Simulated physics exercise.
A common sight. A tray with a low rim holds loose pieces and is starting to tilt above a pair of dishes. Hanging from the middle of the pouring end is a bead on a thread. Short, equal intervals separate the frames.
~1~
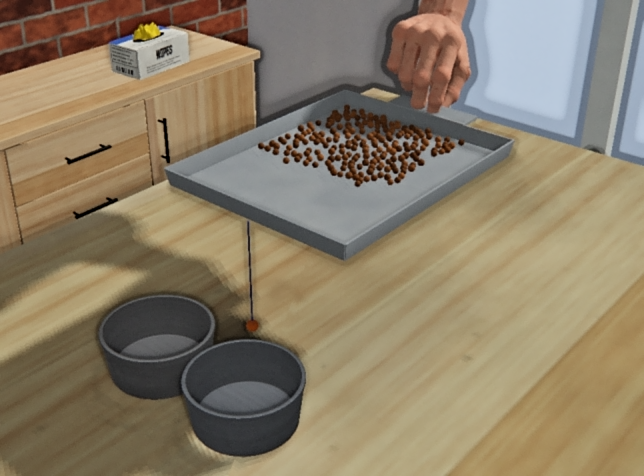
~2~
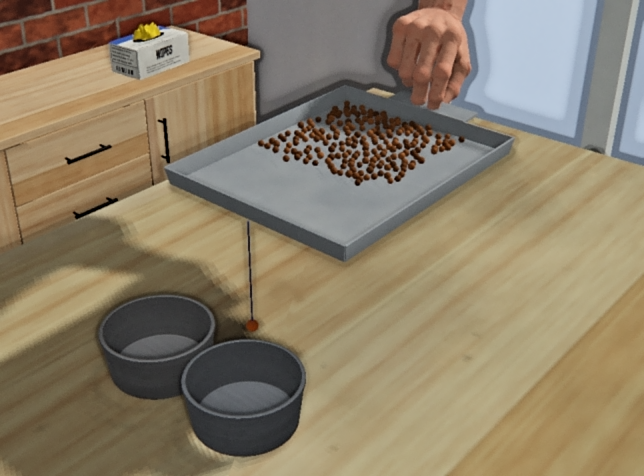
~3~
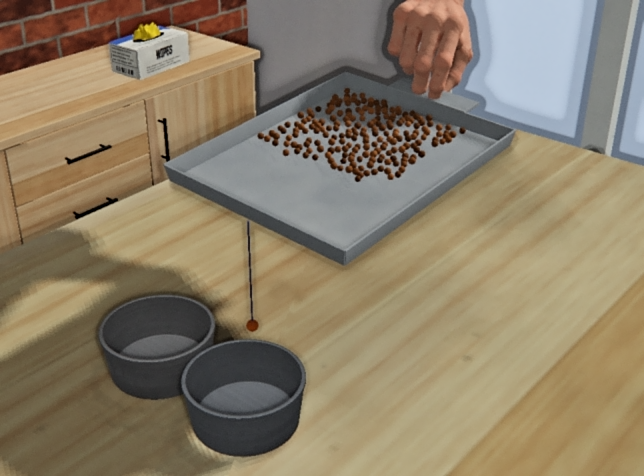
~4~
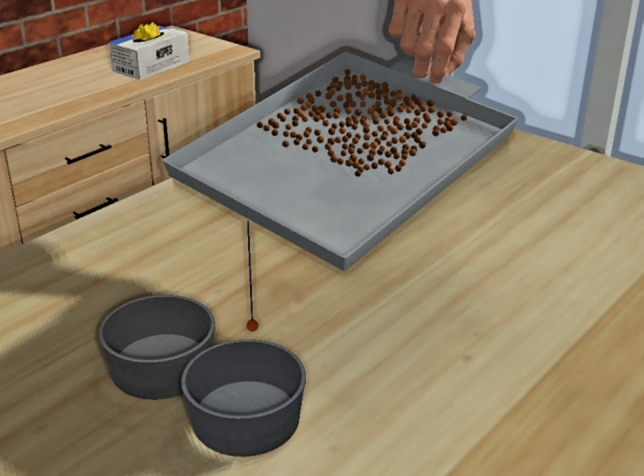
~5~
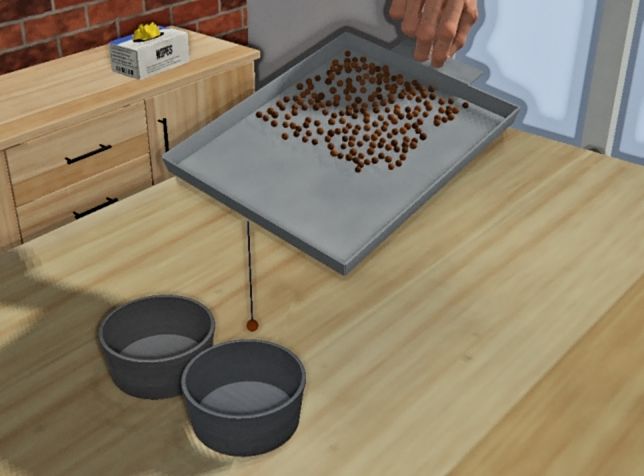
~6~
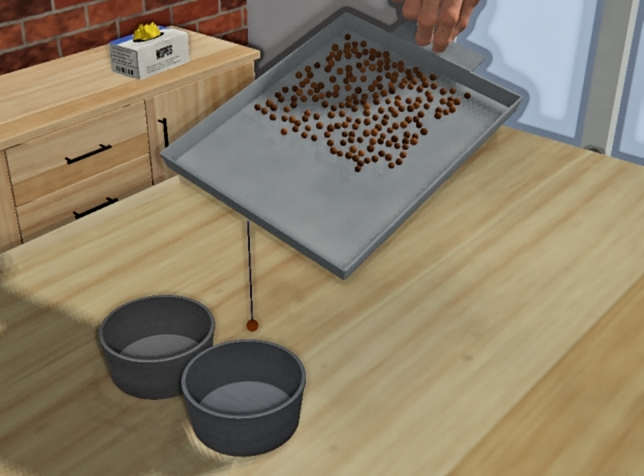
A grey low-rimmed tray scattered with small round brown pieces is held above a light wooden table, seen from slightly above in a room with a brick wall and a wooden cabinet. Two dark grey bowls sit at lower left, beside an orange-brown bead hanging on a dark thread. A hand at the far edge steadily raises that side, tilting the tray toward the viewer, while the camera stays still.
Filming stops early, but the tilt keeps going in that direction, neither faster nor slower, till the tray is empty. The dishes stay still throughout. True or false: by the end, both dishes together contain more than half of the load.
False.
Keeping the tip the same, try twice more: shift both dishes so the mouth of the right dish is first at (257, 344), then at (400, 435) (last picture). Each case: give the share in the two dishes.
In order: 0 percent and 60 percent.
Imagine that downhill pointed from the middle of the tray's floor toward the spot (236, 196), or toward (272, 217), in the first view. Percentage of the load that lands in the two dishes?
Roughly 80 % in the first case and 70 % in the second.
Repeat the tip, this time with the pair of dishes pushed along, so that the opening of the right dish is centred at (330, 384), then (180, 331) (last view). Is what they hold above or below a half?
Place 1: Higher than half; place 2: Lower than half.
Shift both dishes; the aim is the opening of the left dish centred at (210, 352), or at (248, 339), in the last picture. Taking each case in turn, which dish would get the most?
Try 1: The dish to the right; try 2: The dish to the right.
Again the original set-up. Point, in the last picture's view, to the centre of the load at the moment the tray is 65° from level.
Check around (339, 294) in the last picture.
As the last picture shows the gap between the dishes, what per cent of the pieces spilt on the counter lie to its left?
Near 10 in a hundred.
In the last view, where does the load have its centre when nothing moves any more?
Centre at rest: Close to (331, 450).
Shortly afterwards, tray tipped steeply; near half on the tray; a little outside both; near a third in the air.
Next, tray tipped past a quarter turn; near a quarter on the tray; only a few in the right dish; near two thirds outside both; a little in the air.
Some moments later, tray tipped past a quarter turn; only a few in the right dish; all but a few outside both.
In the end, tray tipped past a quarter turn; only a few in the right dish; none at all in the left dish; all but a few outside both.
